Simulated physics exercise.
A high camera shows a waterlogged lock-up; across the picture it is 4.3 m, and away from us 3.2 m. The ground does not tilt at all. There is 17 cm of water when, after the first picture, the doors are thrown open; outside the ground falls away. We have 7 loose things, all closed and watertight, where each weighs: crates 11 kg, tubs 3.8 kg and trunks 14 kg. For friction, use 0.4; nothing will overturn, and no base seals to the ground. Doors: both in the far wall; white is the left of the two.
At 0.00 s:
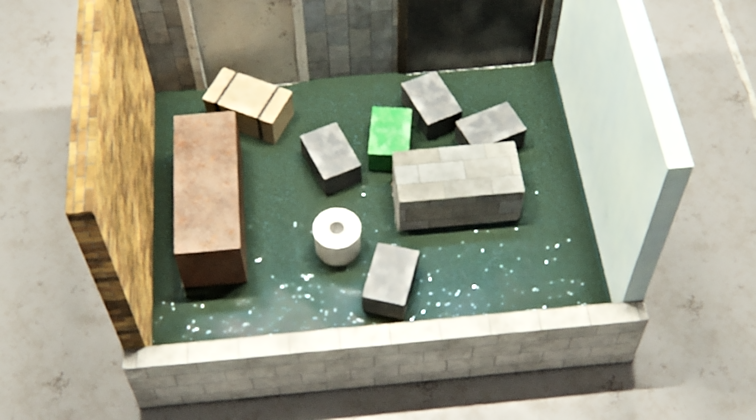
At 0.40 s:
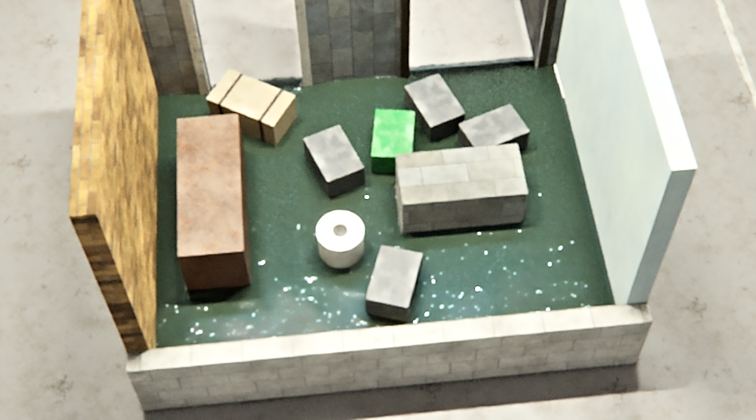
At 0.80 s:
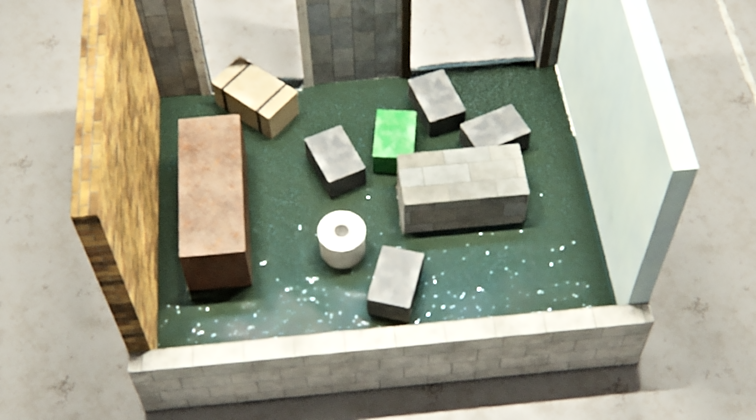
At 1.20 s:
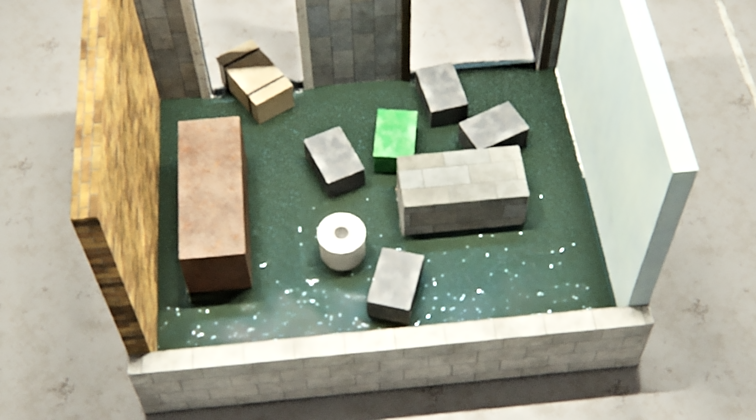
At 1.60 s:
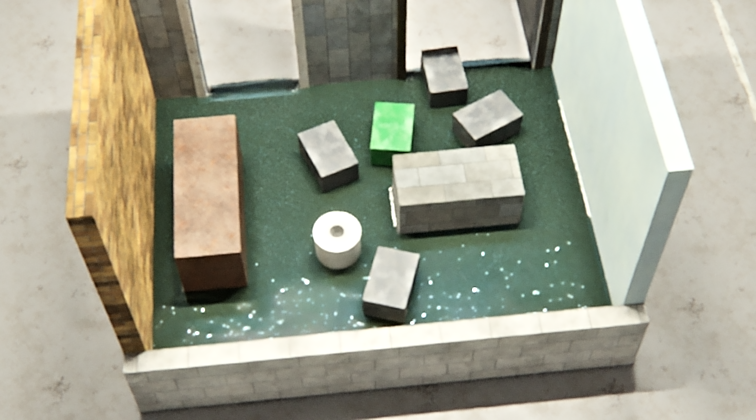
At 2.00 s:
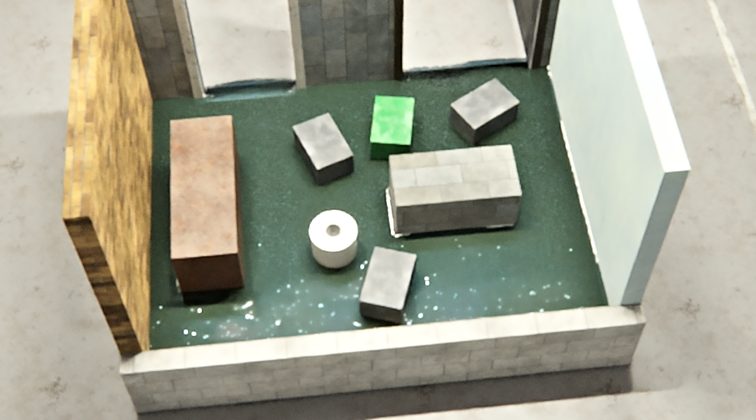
Two doors in the far wall, white on the left and dark on the right, open on a flooded enclosure of scattered boxes. A tan strapped box turns and slides out through the left doorway, then a grey one leaves through the right, while the green crate drifts slightly toward the far wall.
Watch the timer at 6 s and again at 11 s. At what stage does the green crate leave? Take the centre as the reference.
Gone at the first check.
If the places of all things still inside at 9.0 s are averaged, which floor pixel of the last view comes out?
The centre is close to (378, 144).
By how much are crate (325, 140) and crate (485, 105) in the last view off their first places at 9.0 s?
Log: Item 1 gone out; item 2 gone out.
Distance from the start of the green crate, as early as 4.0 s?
By then it has shifted roughly 100 cm.
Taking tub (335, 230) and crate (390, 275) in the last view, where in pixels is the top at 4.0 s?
Near (328, 171) and (370, 257).
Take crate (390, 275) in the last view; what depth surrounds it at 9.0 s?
About 7 cm.
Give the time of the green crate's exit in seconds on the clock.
At roughly 4.5 seconds.
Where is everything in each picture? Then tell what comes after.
The green crate at (390, 131), afloat; about 2020 L in view; 0 of 7 have shifted, in the first frame.
The green crate at (393, 133), afloat; 17 cm deep round most things; 0 of 7 have shifted, in the second frame.
The green crate at (395, 134), afloat; 17 cm deep round most things; 2 of 7 have shifted, in the third frame.
The green crate at (396, 133), afloat, 4 cm from its start; about 1850 L in view; 3 of 7 have shifted, in the fourth frame.
The green crate at (393, 126) floats, 13 cm from its start; about 1790 L in view; 5 of 7 have shifted, in the fifth frame.
The green crate at (393, 120), afloat, 24 cm from its start; 12 cm deep round most things; 5 of 7 have shifted, in the sixth frame.
After 4.0 s the green crate is near (434, 72), 1.0 m from its start, afloat; 3 of 7 are out; 4 afloat.
After 9.0 s the green crate has gone out (at 4.4 s); 5 of 7 are out; 2 afloat.
After 16.0 s the green crate has gone out (at 4.4 s); 6 of 7 are out; 0 afloat.
After 20.0 s the green crate has gone out (at 4.4 s); 6 of 7 are out; 0 afloat.
